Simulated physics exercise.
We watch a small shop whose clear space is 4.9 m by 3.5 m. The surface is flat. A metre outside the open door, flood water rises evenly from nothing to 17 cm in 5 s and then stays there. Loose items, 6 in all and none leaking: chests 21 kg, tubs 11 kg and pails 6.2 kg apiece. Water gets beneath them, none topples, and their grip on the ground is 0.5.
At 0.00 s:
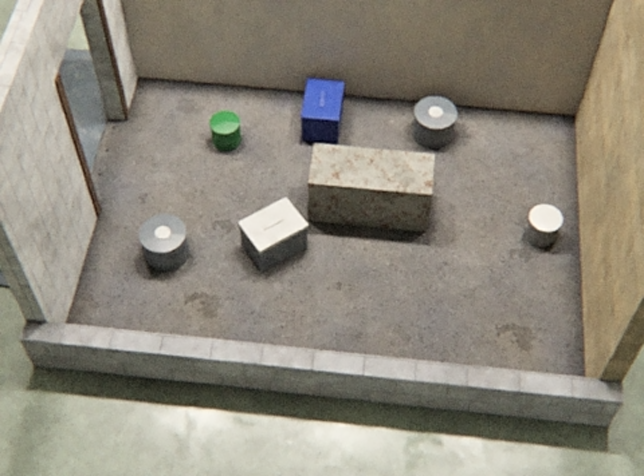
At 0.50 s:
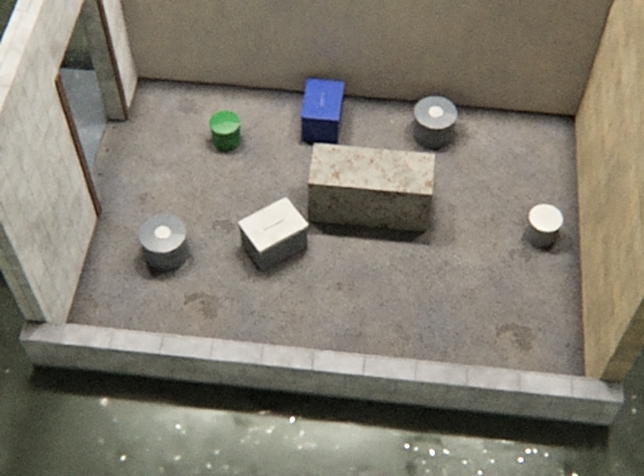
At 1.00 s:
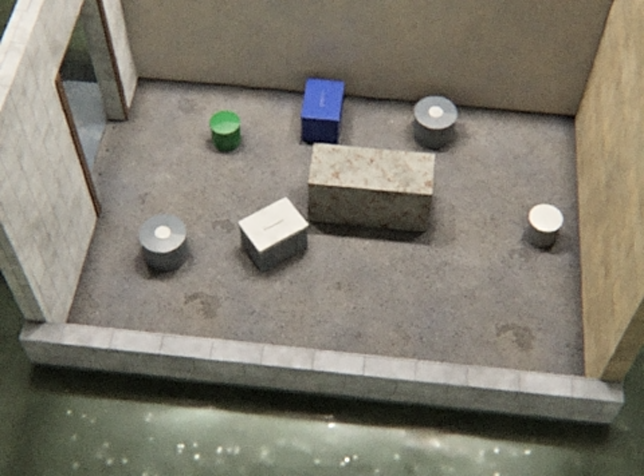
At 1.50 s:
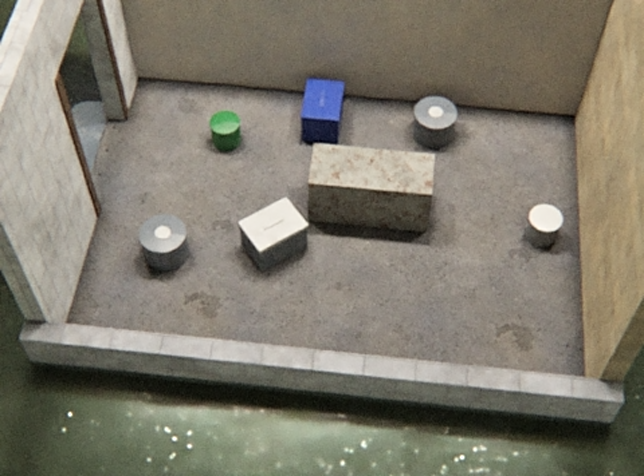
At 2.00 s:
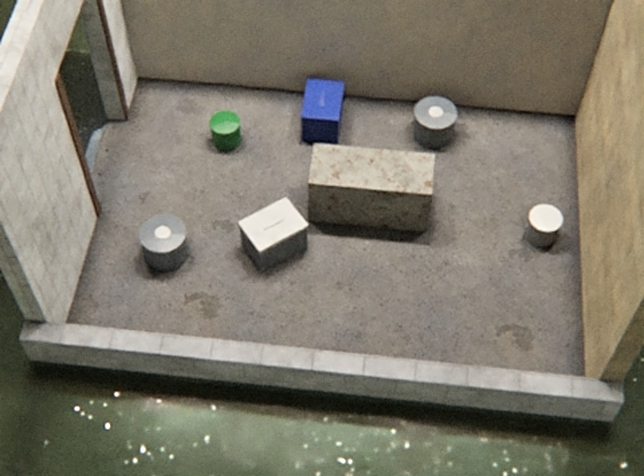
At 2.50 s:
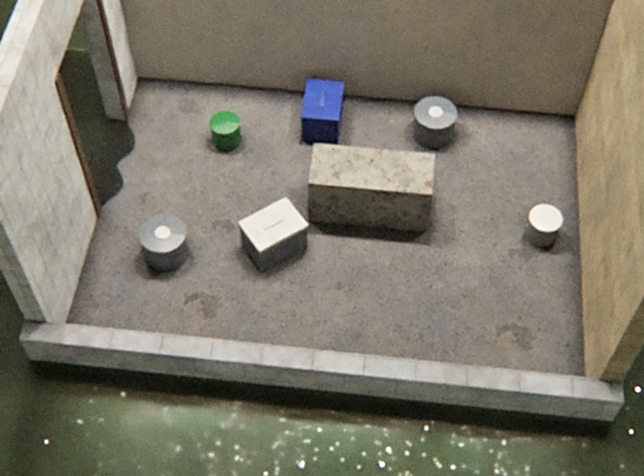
Dark water surrounds a small walled room and starts creeping through the doorway at left.
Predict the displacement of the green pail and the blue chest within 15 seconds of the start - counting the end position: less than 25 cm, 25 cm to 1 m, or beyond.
The green pail ends far away; the blue chest travels far.
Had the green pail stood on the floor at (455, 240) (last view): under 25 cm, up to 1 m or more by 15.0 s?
It stays put.
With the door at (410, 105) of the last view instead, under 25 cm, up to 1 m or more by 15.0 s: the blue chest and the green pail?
In that case the blue chest holds its place, the green pail slides a little.
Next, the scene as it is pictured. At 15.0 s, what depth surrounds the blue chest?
About 10 cm.
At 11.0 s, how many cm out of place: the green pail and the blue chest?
About 150 and 80 cm.
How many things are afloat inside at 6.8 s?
I count 0.
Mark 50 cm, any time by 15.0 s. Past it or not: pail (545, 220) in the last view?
It is more.
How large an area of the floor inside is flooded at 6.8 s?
About 9.5 m2.
After 3.5 s the green pail is near (225, 122), 0.0 m from its start, aground; the blue chest is near (323, 99), 0.0 m from its start, aground; 0 afloat.
After 6.8 s the green pail is near (265, 113), 0.4 m from its start, aground; the blue chest is near (323, 99), 0.0 m from its start, aground; 0 afloat.
After 11.0 s the green pail is near (373, 88), 1.6 m from its start, afloat; the blue chest is near (405, 98), 0.9 m from its start, aground; 1 afloat.
After 15.0 s the green pail is near (475, 106), 2.7 m from its start, afloat; the blue chest is near (520, 166), 2.2 m from its start, afloat; 4 afloat.
